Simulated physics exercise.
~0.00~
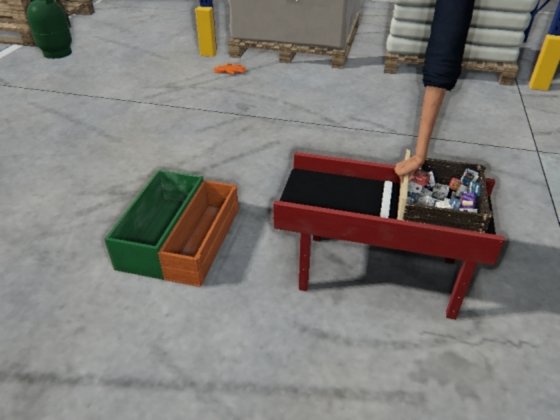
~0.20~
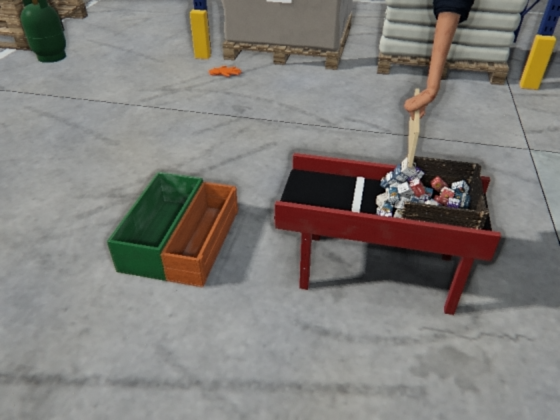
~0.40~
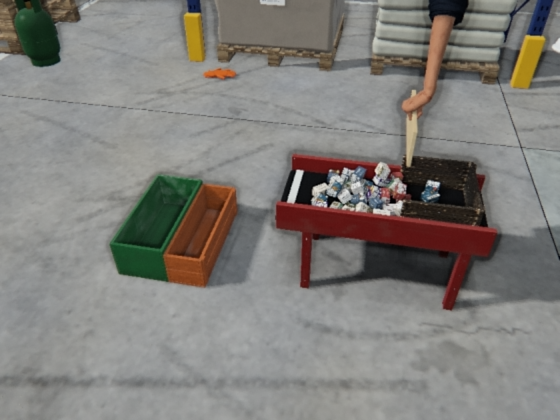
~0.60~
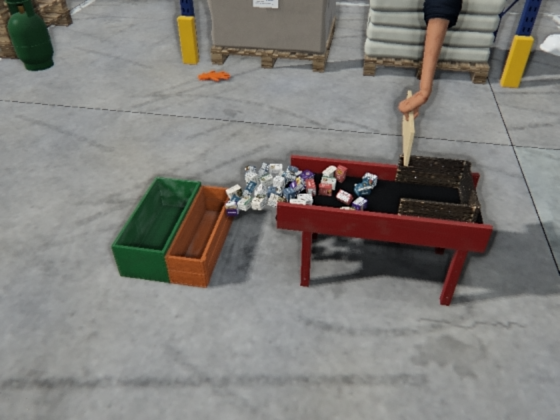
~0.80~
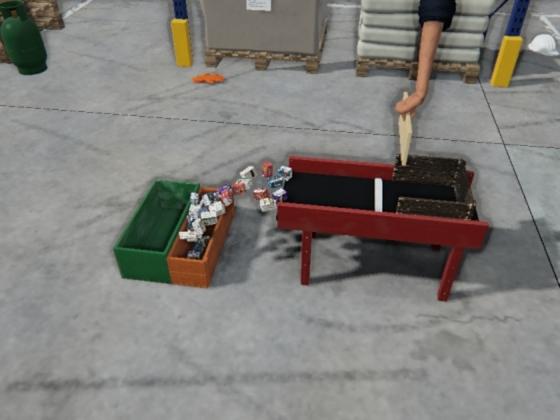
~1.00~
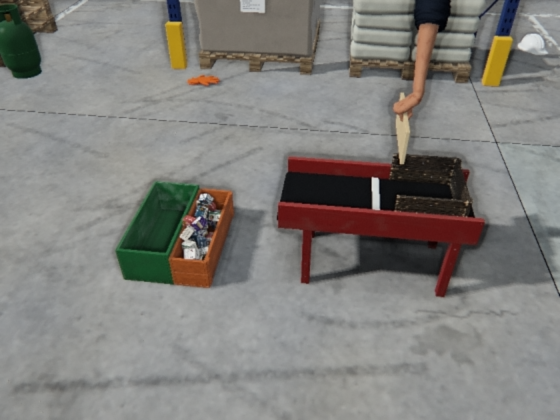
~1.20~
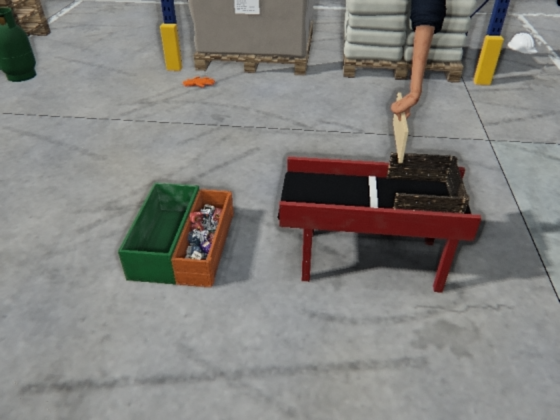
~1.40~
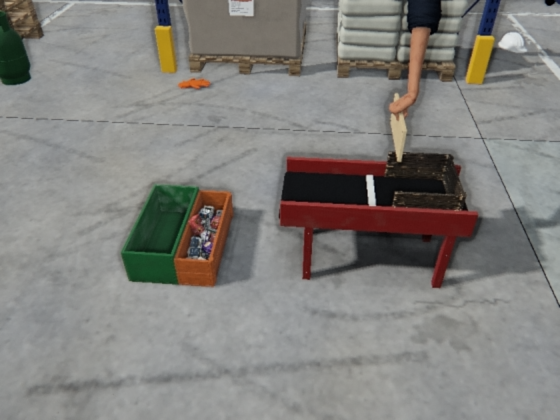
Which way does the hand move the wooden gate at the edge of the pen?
The hand moves the gate up, clear of the belt, and keeps it raised.
